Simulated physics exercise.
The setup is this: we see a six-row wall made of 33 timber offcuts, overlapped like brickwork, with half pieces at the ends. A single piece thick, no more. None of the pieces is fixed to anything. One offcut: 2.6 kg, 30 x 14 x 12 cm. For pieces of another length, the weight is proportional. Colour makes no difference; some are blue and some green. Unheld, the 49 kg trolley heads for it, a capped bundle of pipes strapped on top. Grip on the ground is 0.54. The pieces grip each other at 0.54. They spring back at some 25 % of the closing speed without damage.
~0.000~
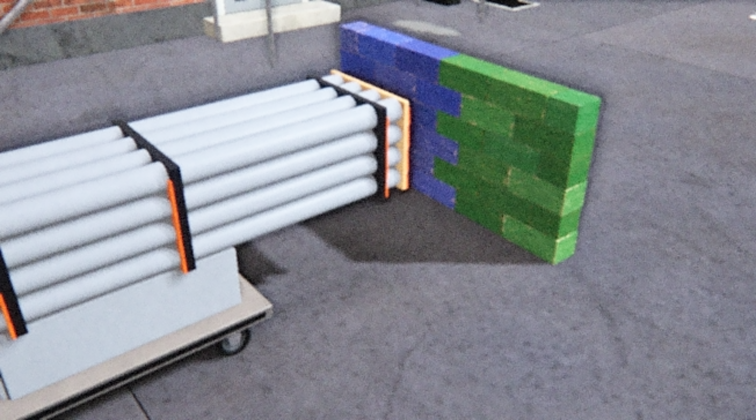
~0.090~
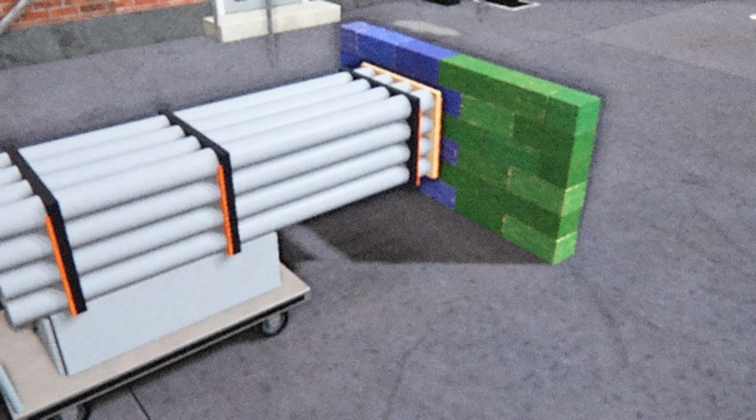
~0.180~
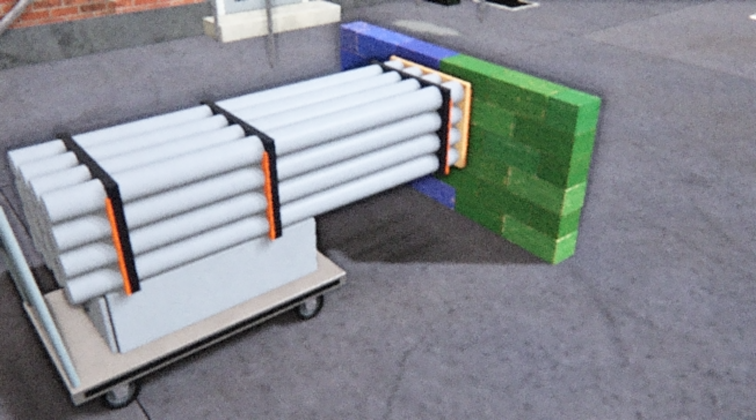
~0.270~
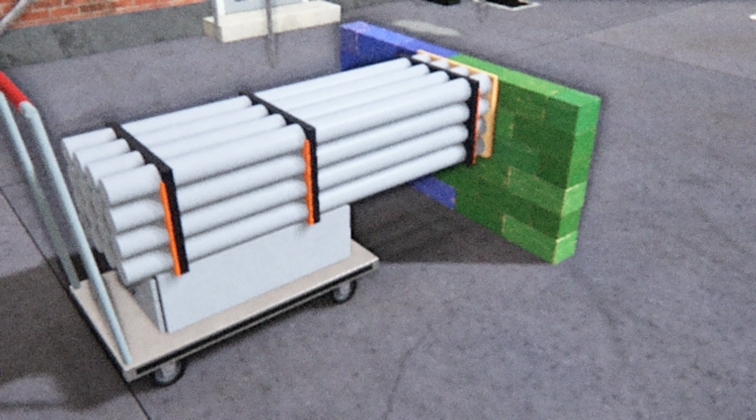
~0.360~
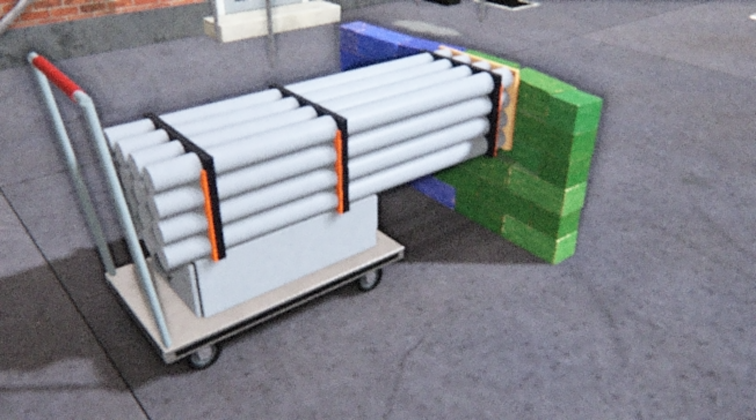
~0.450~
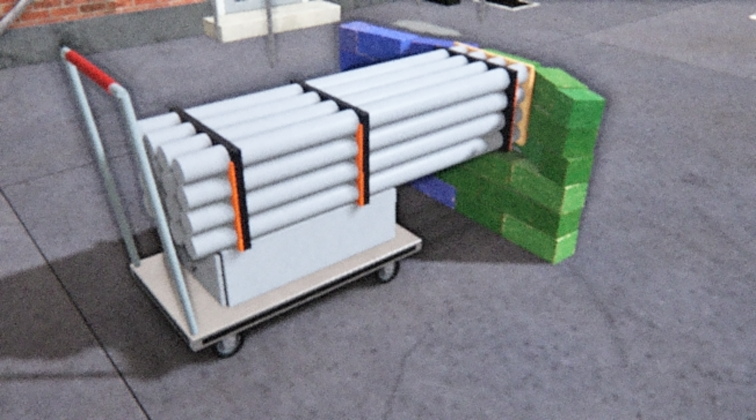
A trolley stacked with long pale tubes strapped in black and orange rolled rightward toward a blue and green block wall, then its front end pushed into the wall, shifting some of the blocks.
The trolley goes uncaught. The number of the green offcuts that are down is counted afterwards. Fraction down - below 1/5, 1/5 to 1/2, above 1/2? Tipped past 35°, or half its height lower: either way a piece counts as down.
Above 1/2.
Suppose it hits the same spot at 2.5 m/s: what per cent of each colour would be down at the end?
In that case green 80, blue 30 per cent.
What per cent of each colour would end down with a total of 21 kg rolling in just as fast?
Share down - green: 60; blue: 30 (per cent).
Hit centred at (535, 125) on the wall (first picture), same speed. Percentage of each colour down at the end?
Then green ends 50 per cent down and blue 0 per cent.
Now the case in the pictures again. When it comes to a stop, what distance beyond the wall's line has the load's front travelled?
75 cm.
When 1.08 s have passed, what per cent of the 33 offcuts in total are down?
40 per cent.
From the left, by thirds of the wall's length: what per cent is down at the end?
Going left to right, I get 20, 80 and 80 percent.
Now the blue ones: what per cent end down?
Blue share down - 30 in a hundred.
After 0.66 s, load 34 cm past the wall's line, still rolling; 7 of the 15 green offcuts down (13 of 33 in all colours); top green offcut 37° from how it stood.
After 1.08 s, load 68 cm past the wall's line, still rolling; 7 of the 15 green offcuts down (13 of 33 in all colours); top green offcut upside down.
In the end (2.5 s), load 73 cm past the wall's line, stopped; 12 of the 15 green offcuts down (18 of 33 in all colours); top green offcut upside down; top blue offcut unmoved. That is 80 per cent. From the last view, middles, top green offcut near (680, 153), top blue offcut near (357, 38).
